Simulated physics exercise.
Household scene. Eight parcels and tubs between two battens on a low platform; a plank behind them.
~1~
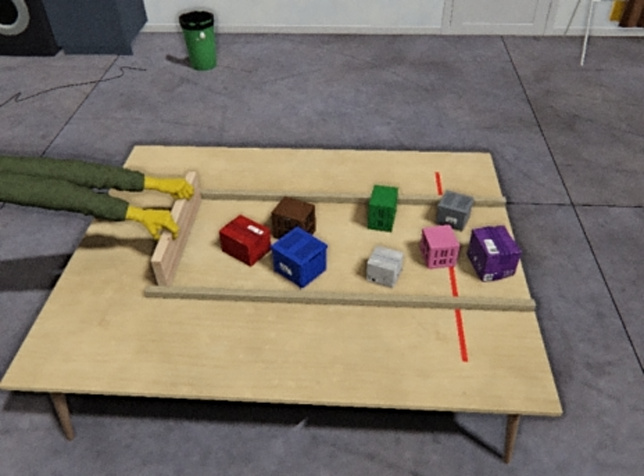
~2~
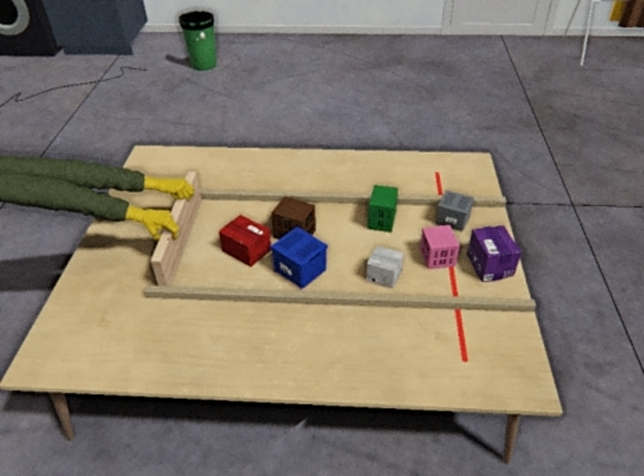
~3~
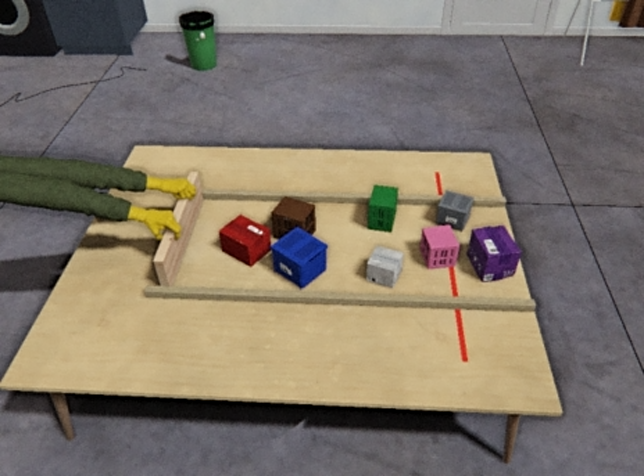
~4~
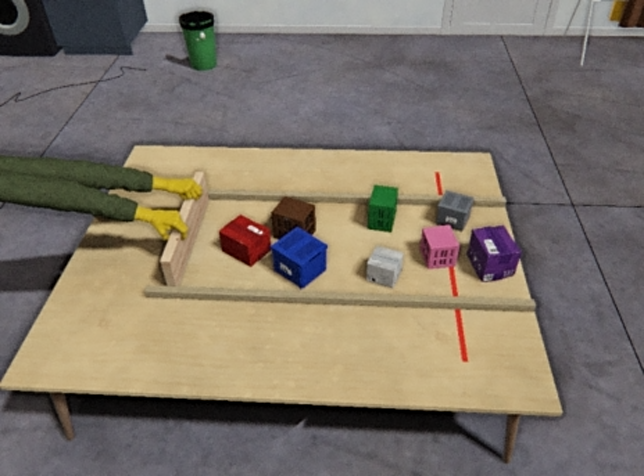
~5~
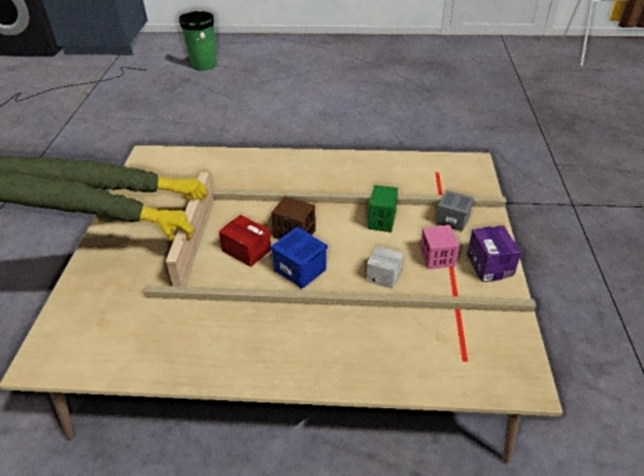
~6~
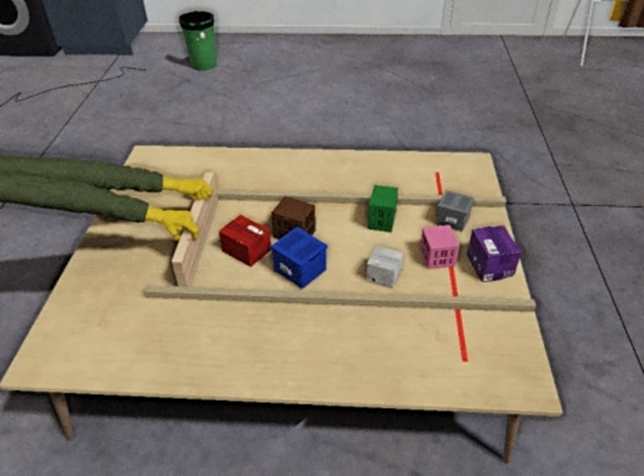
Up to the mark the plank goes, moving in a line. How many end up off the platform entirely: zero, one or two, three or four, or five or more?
One or two.
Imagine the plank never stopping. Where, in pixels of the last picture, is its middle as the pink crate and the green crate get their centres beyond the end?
First it's close to (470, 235), next close to (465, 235).
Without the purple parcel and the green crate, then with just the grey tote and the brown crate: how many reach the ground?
You'd see 0 fallen, and 1 in the other try.
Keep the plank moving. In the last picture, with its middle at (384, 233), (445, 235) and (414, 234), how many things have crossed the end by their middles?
The numbers are 0, 2 and 0.
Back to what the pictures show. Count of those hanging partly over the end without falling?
The number would be 0.
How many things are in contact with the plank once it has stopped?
Number in contact with it: 3.
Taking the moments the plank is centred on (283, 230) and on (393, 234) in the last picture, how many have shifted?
The count is 3 at the first point and 7 at the second.
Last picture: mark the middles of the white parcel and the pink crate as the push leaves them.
The white parcel ends up near (509, 275), and the pink crate near (500, 251).
Early on, none off yet; purple parcel at rest near (493, 253); grey tote at rest near (455, 211); pink crate at rest near (439, 247).
Finally, the number that fall off is one or two; lost, grey tote and purple parcel.
